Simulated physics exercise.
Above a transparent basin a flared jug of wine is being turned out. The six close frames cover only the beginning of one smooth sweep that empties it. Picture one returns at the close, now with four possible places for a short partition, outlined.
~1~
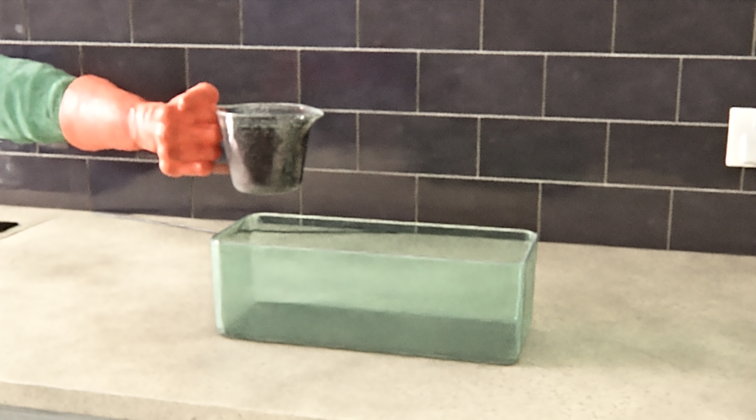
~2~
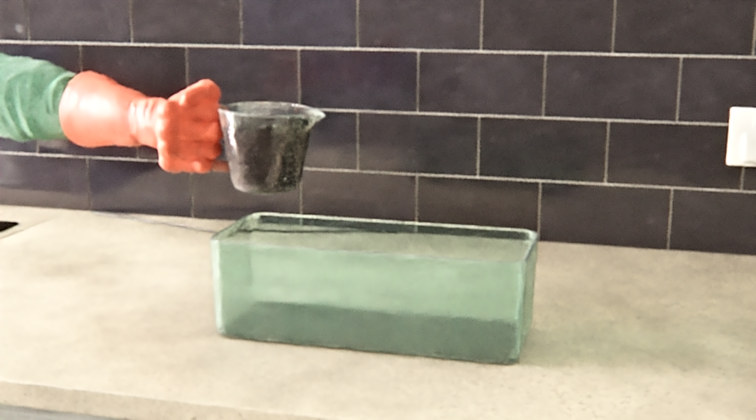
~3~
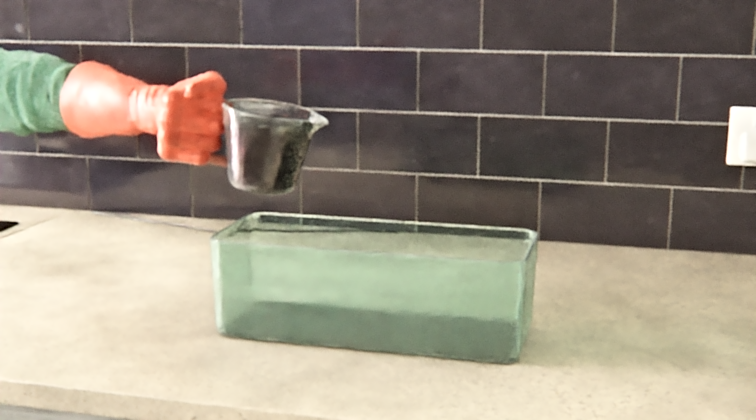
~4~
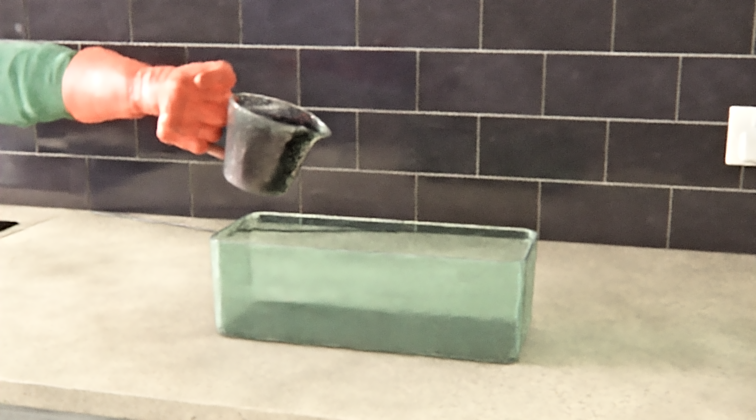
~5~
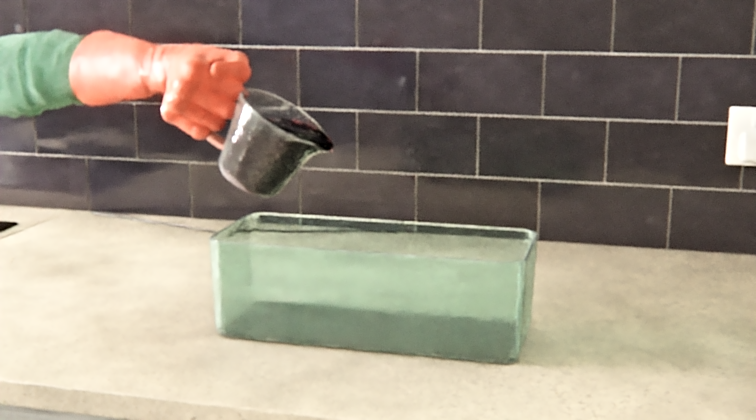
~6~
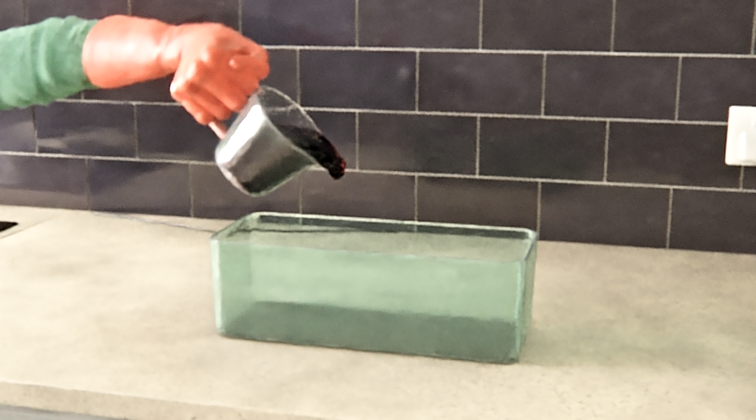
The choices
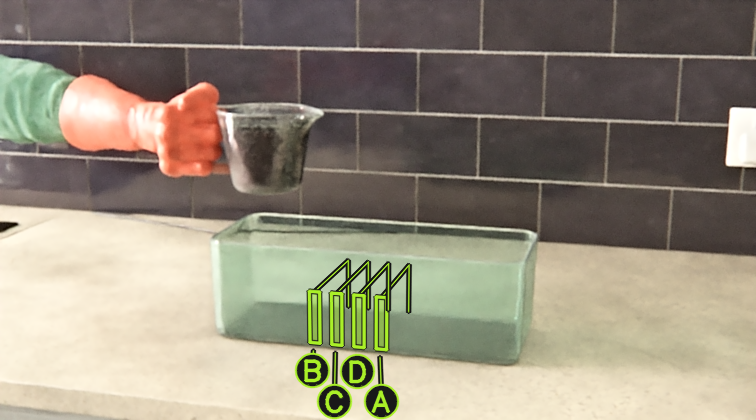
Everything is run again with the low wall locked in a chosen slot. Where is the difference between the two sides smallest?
It is C.
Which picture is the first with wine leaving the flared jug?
Picture 5.
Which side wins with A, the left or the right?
The left side.
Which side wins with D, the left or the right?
The left side.
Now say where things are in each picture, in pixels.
Upright, lip at (321, 115); basin from (218, 333) to (521, 363); nothing has left yet.
Tipped about 2°, lip at (323, 116); nothing has left yet.
Tipped about 9°, lip at (326, 123); nothing has left yet.
Tipped about 19°, lip at (329, 135); nothing has left yet.
Tipped about 32°, lip at (331, 150); wine is over the lip, down to (331, 150).
Tipped about 46°, lip at (329, 167); wine is over the lip, down to (338, 176).
On the marked copy, A at (379, 357); B at (313, 350); C at (335, 352); D at (357, 354).
If A is chosen, about 94 % ends left of the wall and 3 % right of it; 3 % is lost outside.
If B is chosen, about 12 % ends left of the wall and 87 % right of it.
If C is chosen, about 56 % ends left of the wall and 44 % right of it.
If D is chosen, about 89 % ends left of the wall and 10 % right of it.
